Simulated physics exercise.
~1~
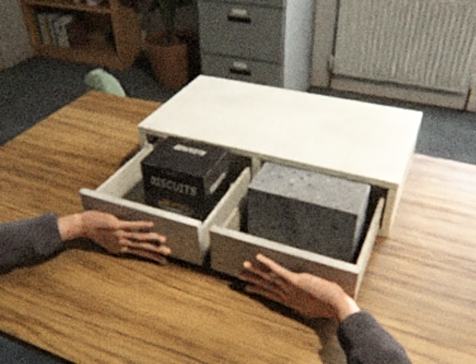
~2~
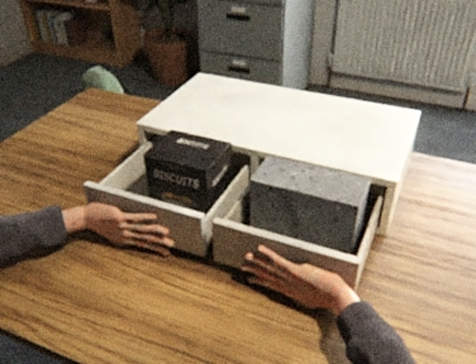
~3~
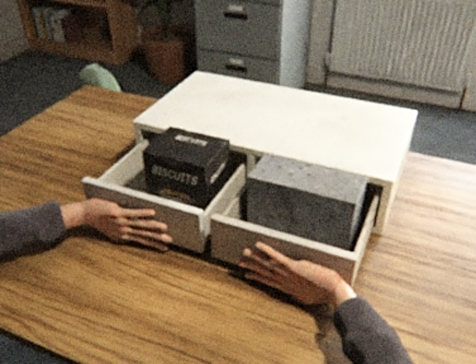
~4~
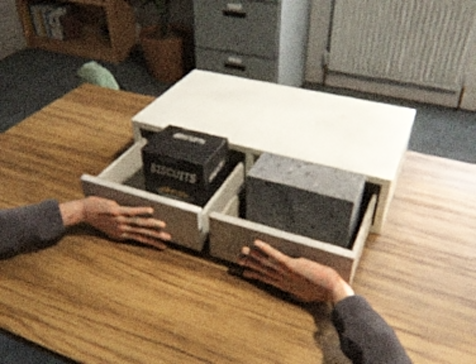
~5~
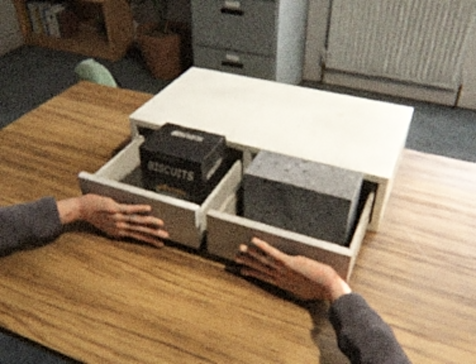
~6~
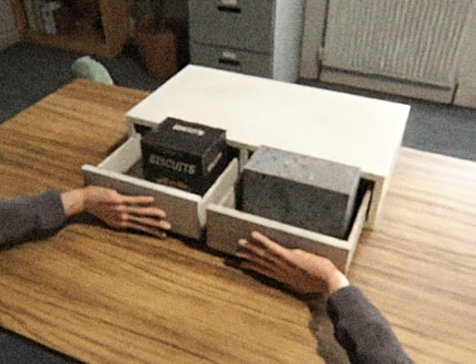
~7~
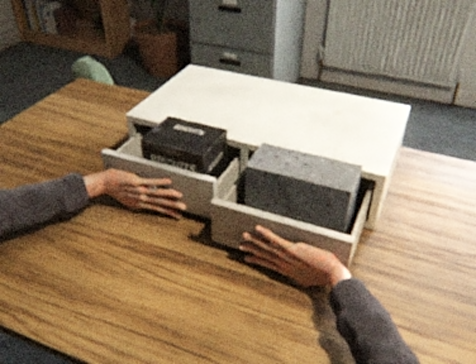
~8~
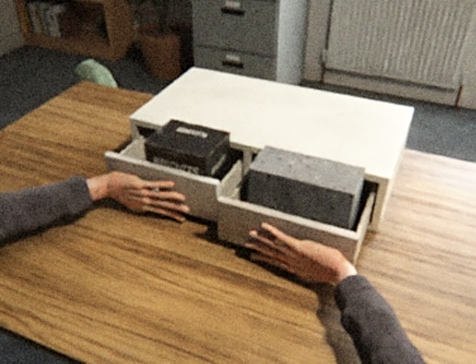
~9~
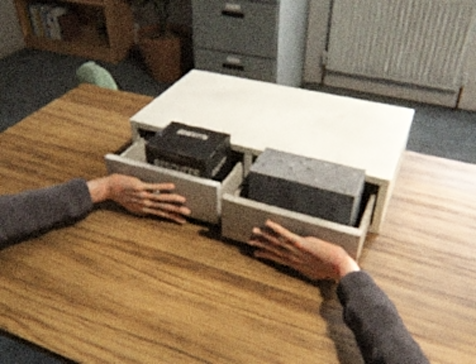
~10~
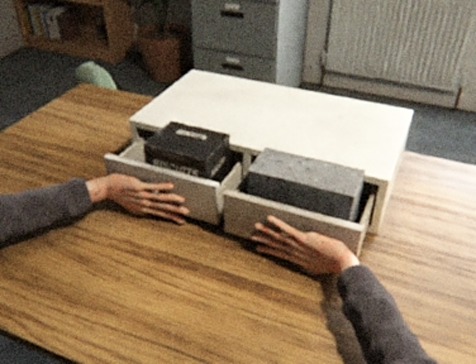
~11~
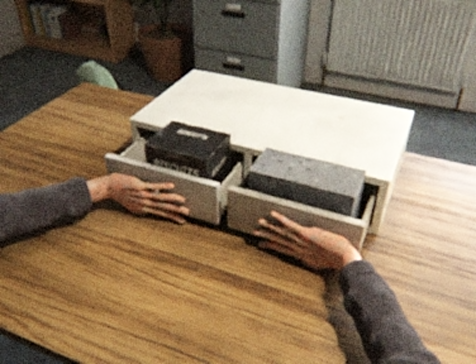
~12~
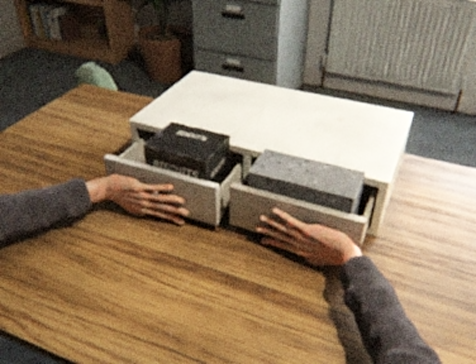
Two open drawers, the left holding a black box marked as biscuits and the right a grey speckled brick, jut from a low cream chest on a striped wooden table, seen from above in a slightly swaying view. Filing drawers and a radiator stand behind. A hand rests against each drawer front. Both hands begin pushing, and the left drawer slides partway in, then stops, still ajar. The right drawer keeps creeping inwards more slowly under the other hand. At the end both remain partly open, their contents showing, with the hands still on them.
